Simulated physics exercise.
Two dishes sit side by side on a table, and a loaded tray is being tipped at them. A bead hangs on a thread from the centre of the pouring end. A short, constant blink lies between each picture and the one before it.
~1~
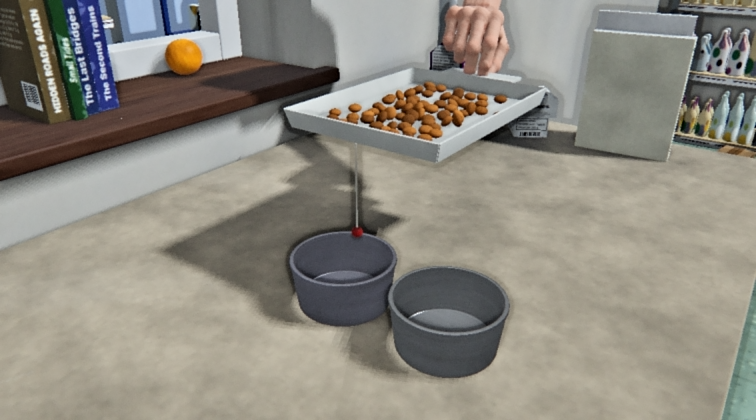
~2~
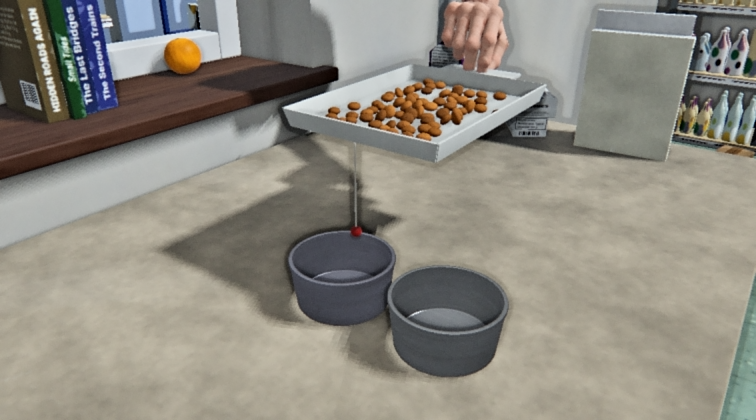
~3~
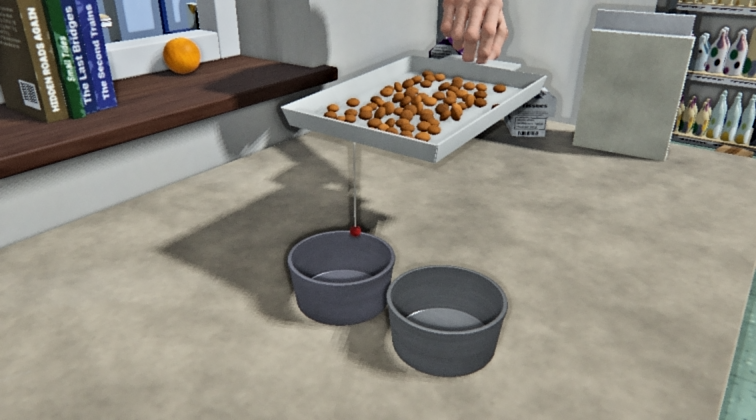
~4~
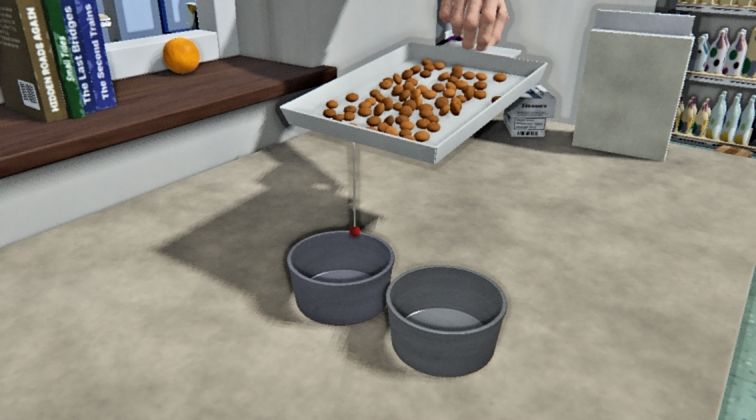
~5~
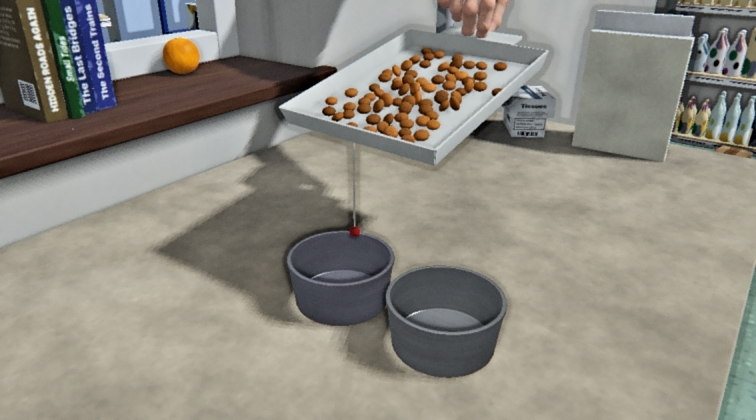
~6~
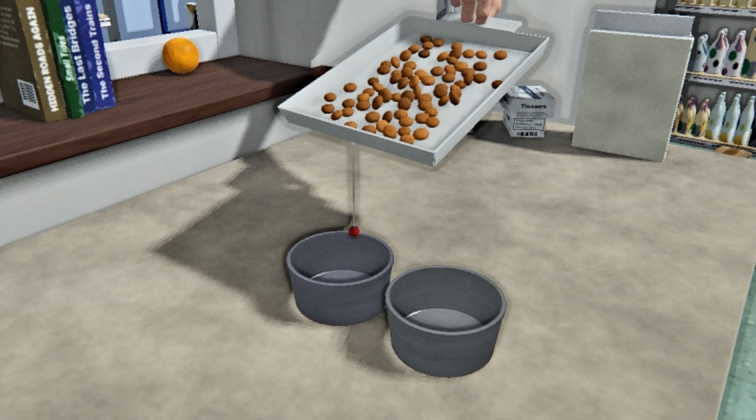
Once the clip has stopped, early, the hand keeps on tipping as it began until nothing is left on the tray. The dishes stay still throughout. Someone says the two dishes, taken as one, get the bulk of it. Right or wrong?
Right, they get more than half.
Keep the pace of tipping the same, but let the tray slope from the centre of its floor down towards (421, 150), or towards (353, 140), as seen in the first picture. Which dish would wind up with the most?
Result, try one: Dish at right; try two: Dish at left.
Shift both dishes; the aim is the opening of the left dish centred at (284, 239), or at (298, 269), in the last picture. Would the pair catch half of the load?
Try 1: The greater share; try 2: The greater share.
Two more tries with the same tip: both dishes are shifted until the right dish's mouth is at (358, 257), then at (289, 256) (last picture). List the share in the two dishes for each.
Close to 40 in a hundred, then close to 40 in a hundred.
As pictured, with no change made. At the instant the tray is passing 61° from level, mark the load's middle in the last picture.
Its middle sits at about pixel (377, 112).
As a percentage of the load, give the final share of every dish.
Left dish around 40 percent; right dish around 20 percent.
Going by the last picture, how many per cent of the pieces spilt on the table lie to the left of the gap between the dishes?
It amounts to some 80 percent.
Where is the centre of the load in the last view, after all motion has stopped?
(353, 313).
Soon after the last picture, tray tipped steeply; nearly all on the tray; a stray few in the air.
A little later, tray tipped past a quarter turn; about a quarter on the tray; a small part in the right dish; about a quarter in the left dish; about a quarter outside both; about a quarter in the air.
Later still, tray tipped past a quarter turn; about a quarter in the right dish; about half in the left dish; about a third outside both.
At rest, tray tipped past a quarter turn; about a quarter in the right dish; about half in the left dish; about a third outside both.
